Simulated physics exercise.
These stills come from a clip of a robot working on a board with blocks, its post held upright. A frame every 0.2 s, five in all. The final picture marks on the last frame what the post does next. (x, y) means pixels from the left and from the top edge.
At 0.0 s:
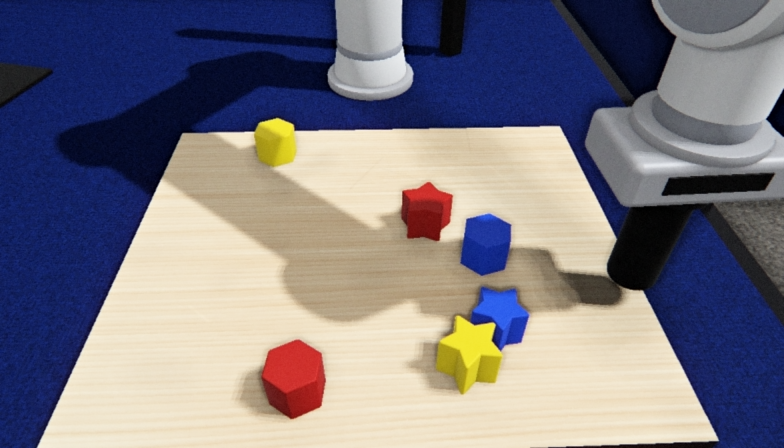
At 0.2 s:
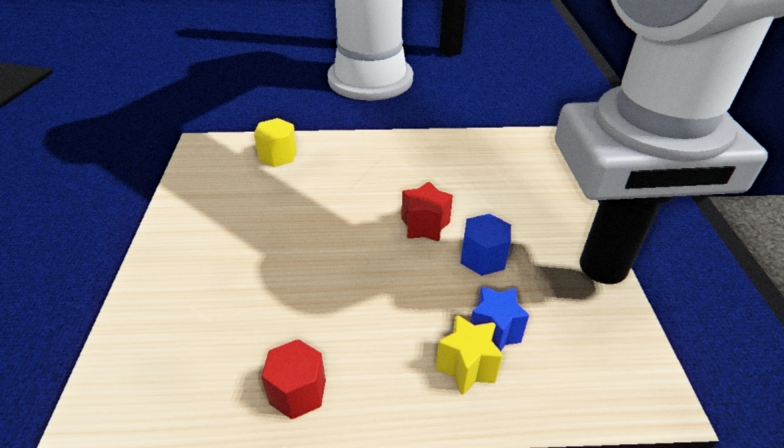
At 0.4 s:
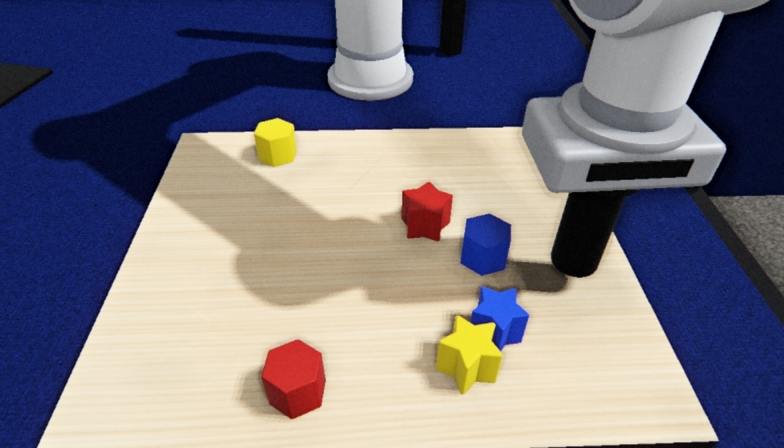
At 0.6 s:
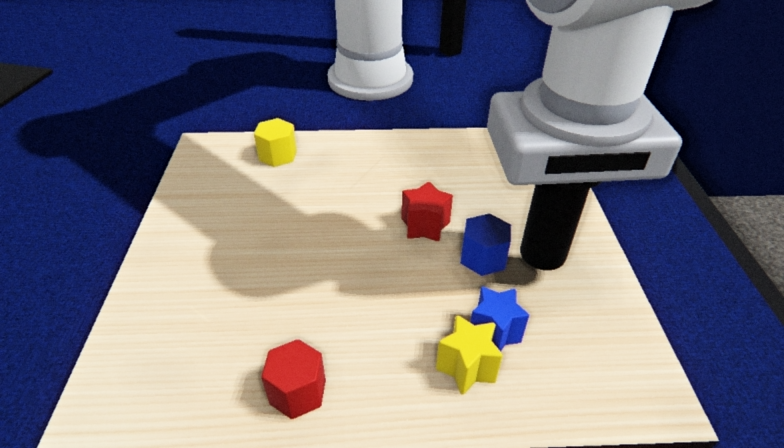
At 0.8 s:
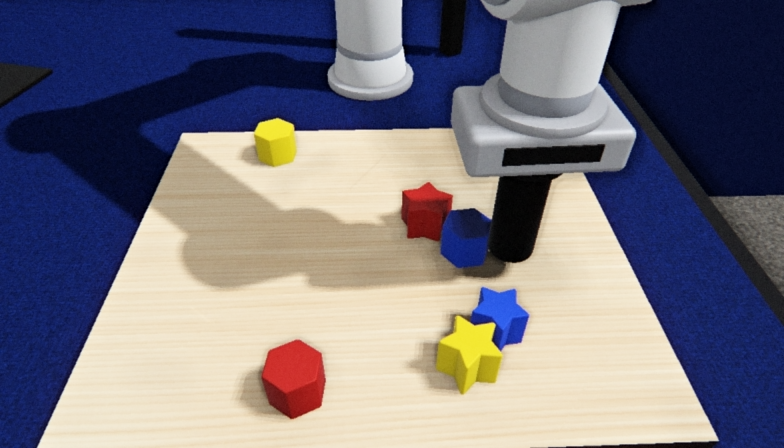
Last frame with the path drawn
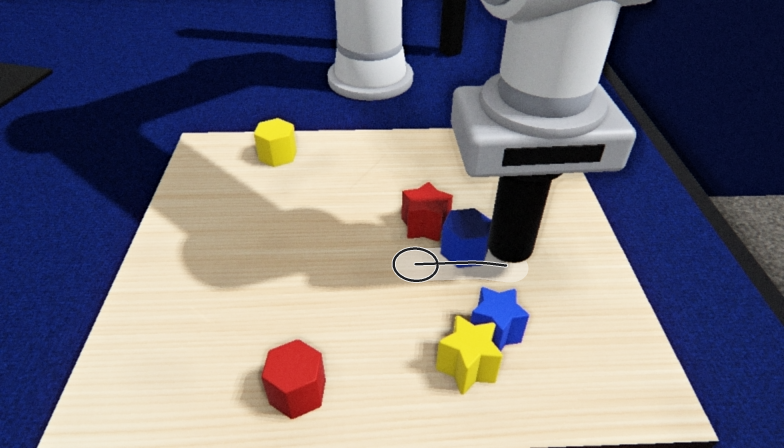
A robot arm with a black post moved left over a wooden board of red, blue and yellow blocks, then nudged the blue hexagonal block slightly left, up close to the red star.
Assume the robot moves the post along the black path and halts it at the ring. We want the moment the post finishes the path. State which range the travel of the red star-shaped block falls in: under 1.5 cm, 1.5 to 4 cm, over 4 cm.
Distance: 1.5 to 4 cm.
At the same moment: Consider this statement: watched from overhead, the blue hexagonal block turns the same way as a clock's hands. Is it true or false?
The claim holds.
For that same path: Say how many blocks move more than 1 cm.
There will be two blocks that move more than 1 cm.
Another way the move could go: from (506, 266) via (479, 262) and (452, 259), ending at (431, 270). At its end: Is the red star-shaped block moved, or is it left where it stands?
It is no longer where it was.
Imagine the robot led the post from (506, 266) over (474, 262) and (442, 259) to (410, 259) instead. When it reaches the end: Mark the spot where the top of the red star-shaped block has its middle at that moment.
It is at (397, 181).
The line goes from (506, 266) by way of (461, 263) to (416, 264).
On the path given first. Halfway along, post (462, 246); red star-shaped block (410, 189), turned 50° clockwise; blue hexagonal block (423, 217).
At the end, post (416, 247); red star-shaped block (401, 185), turned 85° clockwise; blue hexagonal block (386, 211), turned 45° clockwise; blue star-shaped block unmoved.
